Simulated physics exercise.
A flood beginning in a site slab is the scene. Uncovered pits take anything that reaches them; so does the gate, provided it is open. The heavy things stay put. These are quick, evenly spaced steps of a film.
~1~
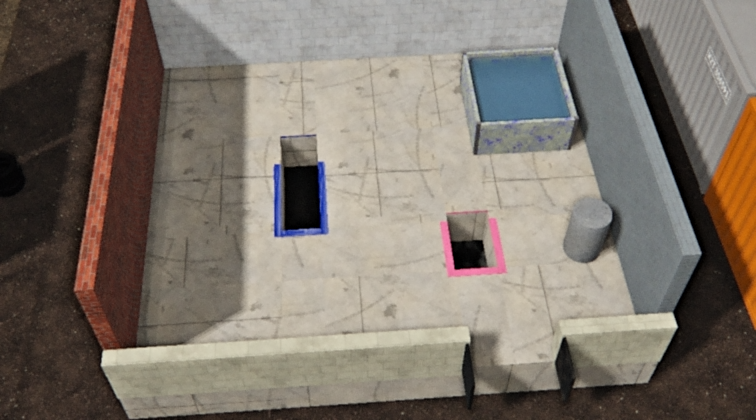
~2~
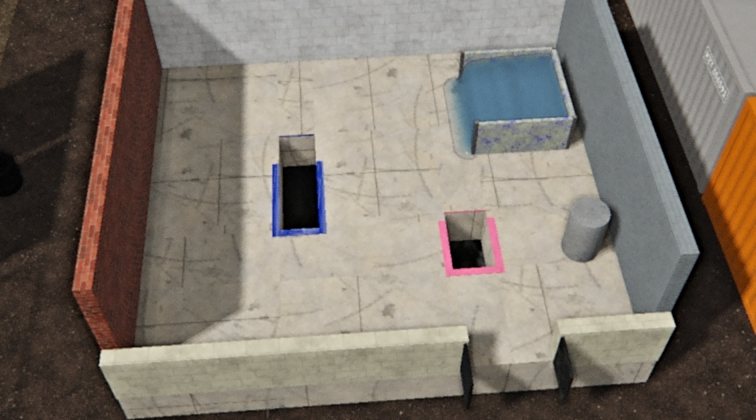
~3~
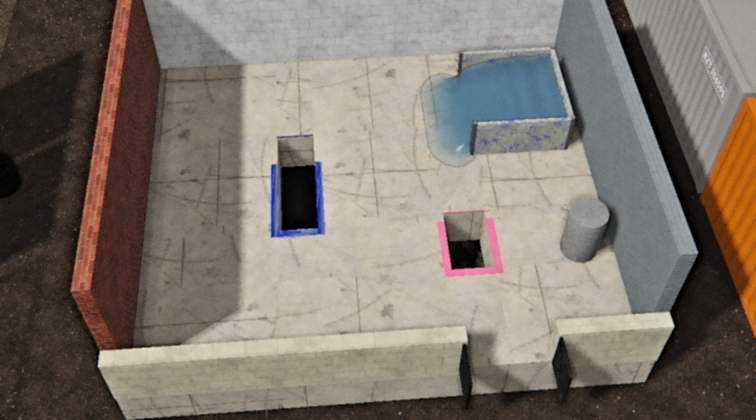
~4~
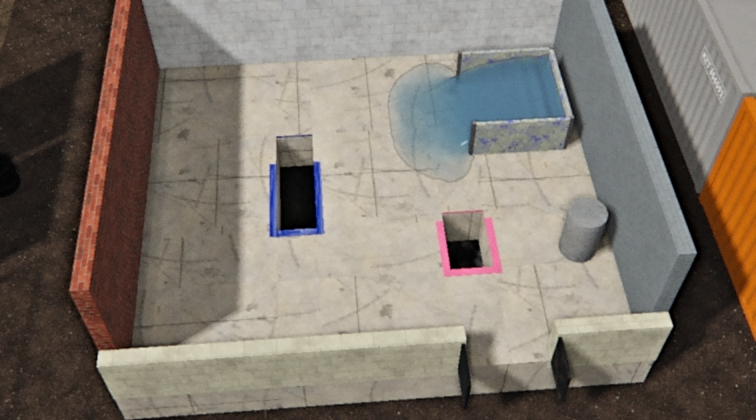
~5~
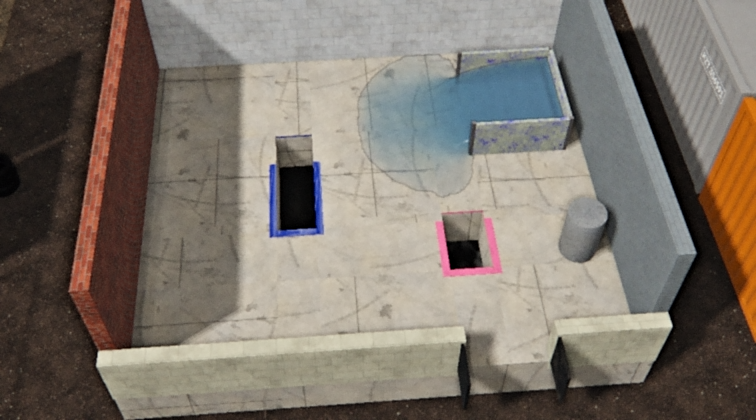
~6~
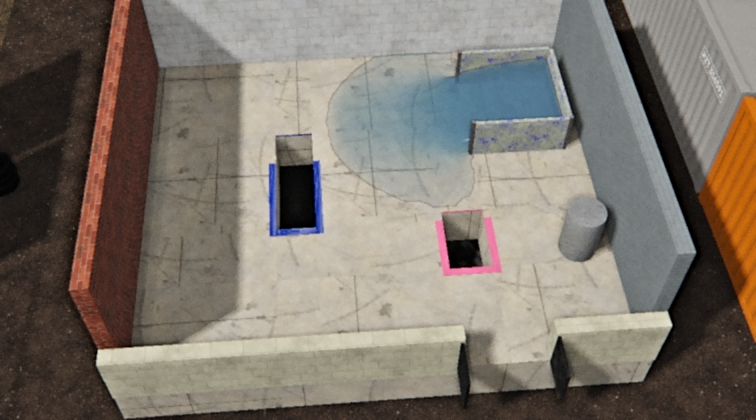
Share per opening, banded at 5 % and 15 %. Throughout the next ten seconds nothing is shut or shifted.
Gate - under 5 %, blue pit - over 15 %, pink pit - under 5 %.
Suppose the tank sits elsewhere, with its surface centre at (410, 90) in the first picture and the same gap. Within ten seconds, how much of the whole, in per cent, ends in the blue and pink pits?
Shares - blue: 50 in a hundred, pink: 0 in a hundred.
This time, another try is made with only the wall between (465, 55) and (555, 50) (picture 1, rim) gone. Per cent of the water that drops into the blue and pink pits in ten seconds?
Estimates in per cent: Blue 14, pink 6.
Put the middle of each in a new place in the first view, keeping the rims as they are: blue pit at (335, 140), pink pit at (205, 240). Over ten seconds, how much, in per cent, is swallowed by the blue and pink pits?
The blue pit takes around 60 percent, while the pink pit takes around 8 percent.
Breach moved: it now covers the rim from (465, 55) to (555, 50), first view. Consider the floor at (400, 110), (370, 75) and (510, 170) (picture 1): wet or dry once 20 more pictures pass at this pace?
One after the other: Awash, awash, dry.
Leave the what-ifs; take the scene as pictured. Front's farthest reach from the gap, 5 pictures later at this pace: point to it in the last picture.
I'd go with roughly (195, 126).
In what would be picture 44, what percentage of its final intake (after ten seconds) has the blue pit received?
80 %.
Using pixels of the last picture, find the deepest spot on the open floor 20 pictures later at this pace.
About at (187, 91).
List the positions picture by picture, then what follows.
The tank at (518, 88) is whole and still, in the first frame.
Water pours out at (469, 109) and has run to (457, 80), in the second frame.
Water pours out at (467, 110) and has run to (442, 76), in the third frame.
The front is at (415, 71), out from the gap at (466, 111), in the fourth frame.
The front is at (368, 150), out from the gap at (466, 111), in the fifth frame.
The front is at (337, 148), out from the gap at (466, 111), in the sixth frame.
A moment on, water covers 30 % of the floor; the gate 0 %, the blue pit 5 %, the pink pit 0 %.
Next, water covers 40 % of the floor; the gate 0 %, the blue pit 16 %, the pink pit 0 %.
Then, water covers 50 % of the floor; the gate 0 %, the blue pit 27 %, the pink pit 0 %.
Later, water covers 60 % of the floor; the gate 0 %, the blue pit 34 %, the pink pit 0 %.
In the end, water covers 70 % of the floor; the gate 0 %, the blue pit 42 %, the pink pit 1 %.
